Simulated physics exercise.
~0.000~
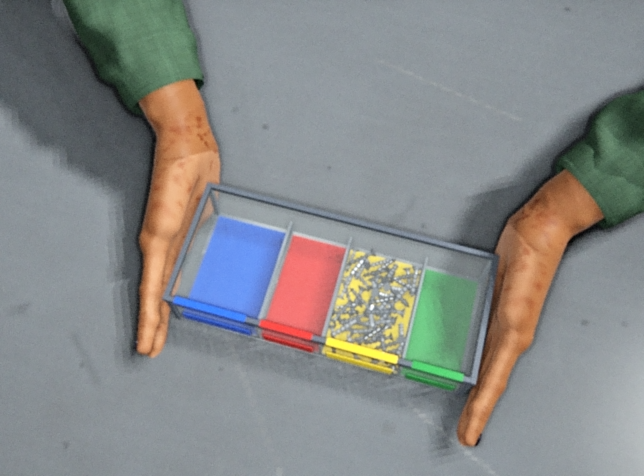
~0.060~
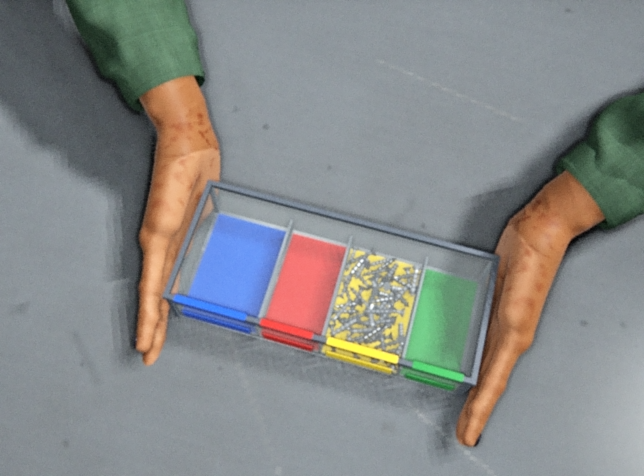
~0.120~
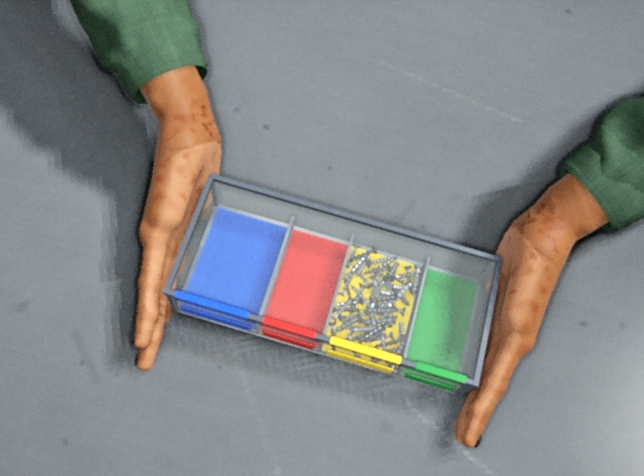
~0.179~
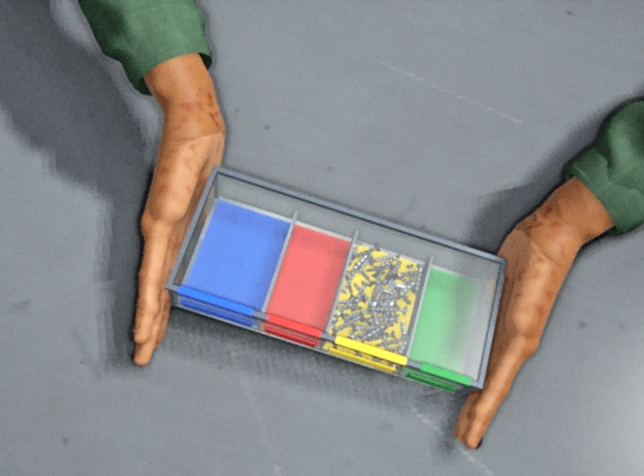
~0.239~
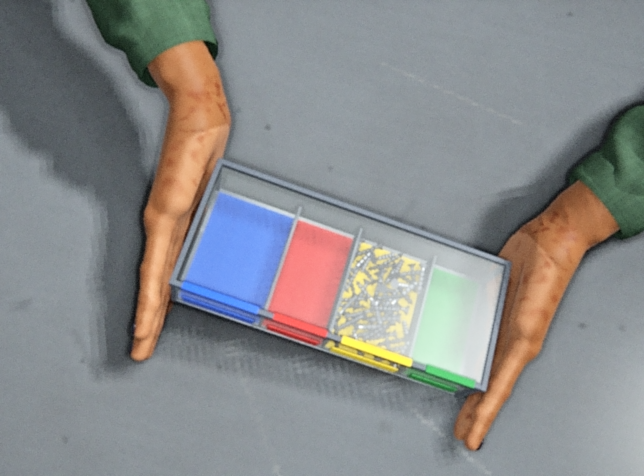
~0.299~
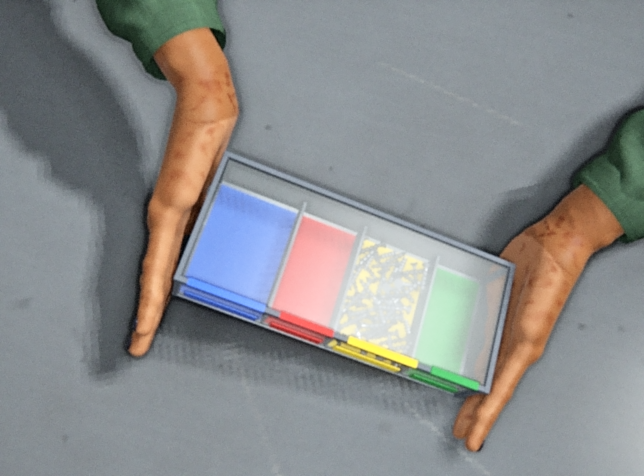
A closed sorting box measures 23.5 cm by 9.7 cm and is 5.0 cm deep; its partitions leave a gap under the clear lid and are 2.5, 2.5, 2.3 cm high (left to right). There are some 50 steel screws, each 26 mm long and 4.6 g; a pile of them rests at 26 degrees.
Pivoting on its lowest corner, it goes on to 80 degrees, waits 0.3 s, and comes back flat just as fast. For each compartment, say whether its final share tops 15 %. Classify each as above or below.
Classification: Red below, blue below, green above, yellow above.
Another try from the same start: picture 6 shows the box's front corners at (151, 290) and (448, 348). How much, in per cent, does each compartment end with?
You'd see red at 0 percent, blue at 40, green at 0 and yellow at 60 percent.
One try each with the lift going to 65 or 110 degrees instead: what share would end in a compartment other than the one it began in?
Try one gives around 15 %, try two around 100 %.
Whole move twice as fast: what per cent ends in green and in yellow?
The green compartment would end with 50 per cent, the yellow one with 50 per cent.
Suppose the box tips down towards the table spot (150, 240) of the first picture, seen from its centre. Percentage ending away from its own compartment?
The share would be about 45 percent.
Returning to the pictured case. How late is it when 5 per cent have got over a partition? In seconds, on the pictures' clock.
Around 1.15 seconds.
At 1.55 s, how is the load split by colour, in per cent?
In per cent: Red 0, blue 0, green 40, yellow 60.
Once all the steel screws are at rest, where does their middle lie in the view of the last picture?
Somewhere around (401, 325) in the final frame.
After 1.55 s, tilt 80 degrees; green 40 %, yellow 60 %.
Then, at 2.38 s, tilt 40 degrees; green 40 %, yellow 60 %.
After 3.23 s, tilt 0 degrees; green 40 %, yellow 60 %.
At rest (3.5 s), red 0 %, blue 0 %, green 40 %, yellow 60 %.
